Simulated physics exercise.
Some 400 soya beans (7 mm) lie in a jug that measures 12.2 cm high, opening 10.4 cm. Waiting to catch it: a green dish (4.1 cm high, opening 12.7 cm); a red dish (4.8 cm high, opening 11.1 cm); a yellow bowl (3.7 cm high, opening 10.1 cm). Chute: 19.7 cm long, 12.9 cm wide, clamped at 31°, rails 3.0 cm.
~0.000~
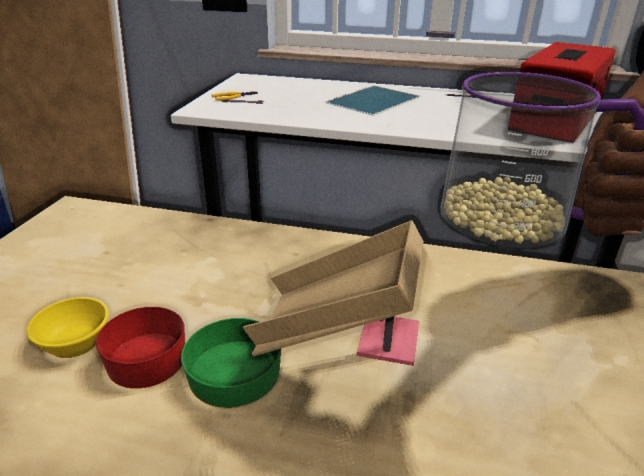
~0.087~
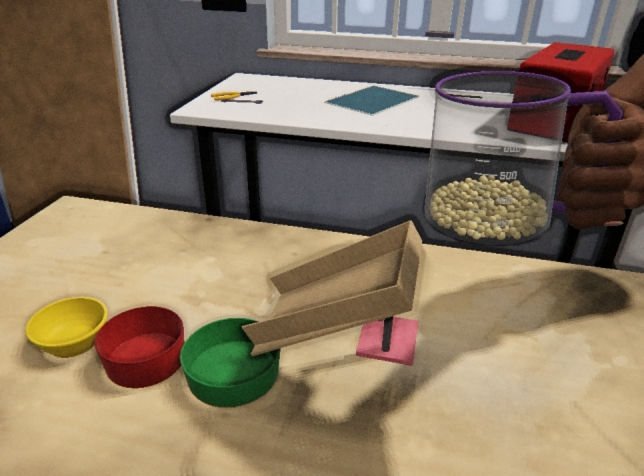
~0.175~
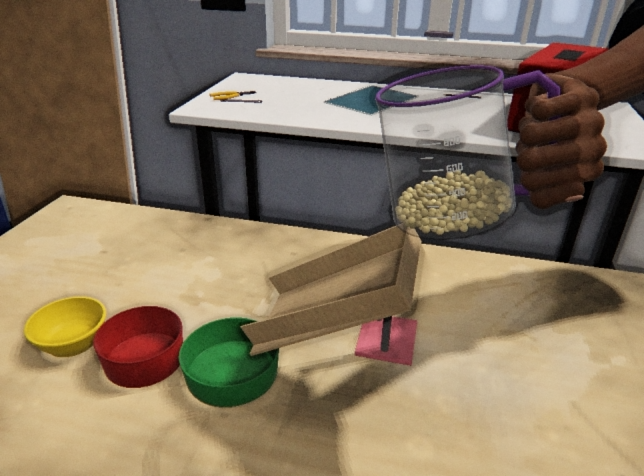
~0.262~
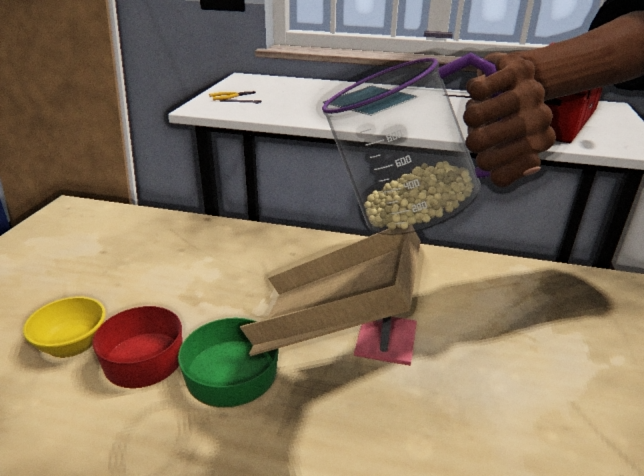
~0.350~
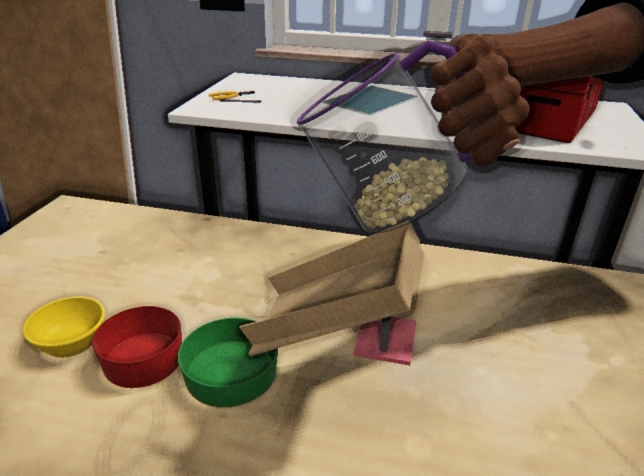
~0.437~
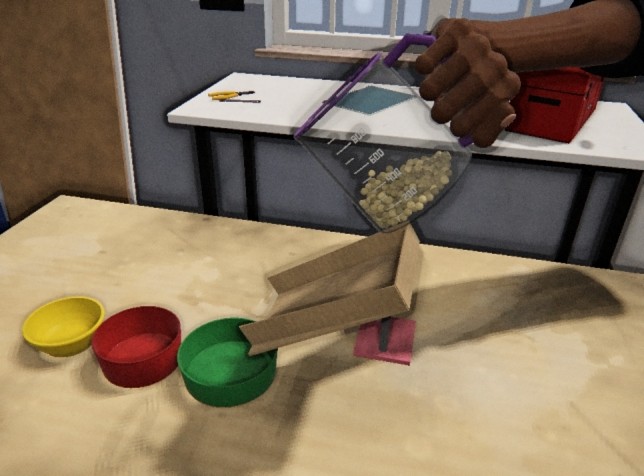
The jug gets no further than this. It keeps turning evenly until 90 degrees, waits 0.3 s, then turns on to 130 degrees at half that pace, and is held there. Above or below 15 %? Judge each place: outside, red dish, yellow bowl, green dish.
Outside: Below, red dish: Below, yellow bowl: Below, green dish: Above.
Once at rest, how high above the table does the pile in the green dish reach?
Near 3.5 centimetres up.
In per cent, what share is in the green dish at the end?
Close to 90 in a hundred, I'd say.
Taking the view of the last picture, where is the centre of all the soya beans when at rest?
Near pixel (211, 362).
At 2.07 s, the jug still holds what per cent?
0 per cent.
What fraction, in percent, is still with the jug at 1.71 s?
About 95 percent of the load.
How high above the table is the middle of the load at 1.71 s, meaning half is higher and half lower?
I'd estimate close to 32 centimetres.
Then, at 0.93 s, tilt 90 degrees; jug 100 %; middle of all pieces near (423, 174).
After 1.34 s, tilt 98 degrees; jug 100 %; middle of all pieces near (414, 179).
Then, at 1.71 s, tilt 121 degrees; jug 95 %, slope 5 %; middle of all pieces near (394, 184).
Then, at 2.07 s, tilt 130 degrees; green dish 45 %, outside 5 %, slope 45 %, in the air 5 %; middle of all pieces near (248, 323).
By 3.4 s all is still; yellow bowl 0 %, green dish 90 %, red dish 0 %, jug 0 %, outside 10 %, slope 0 %.
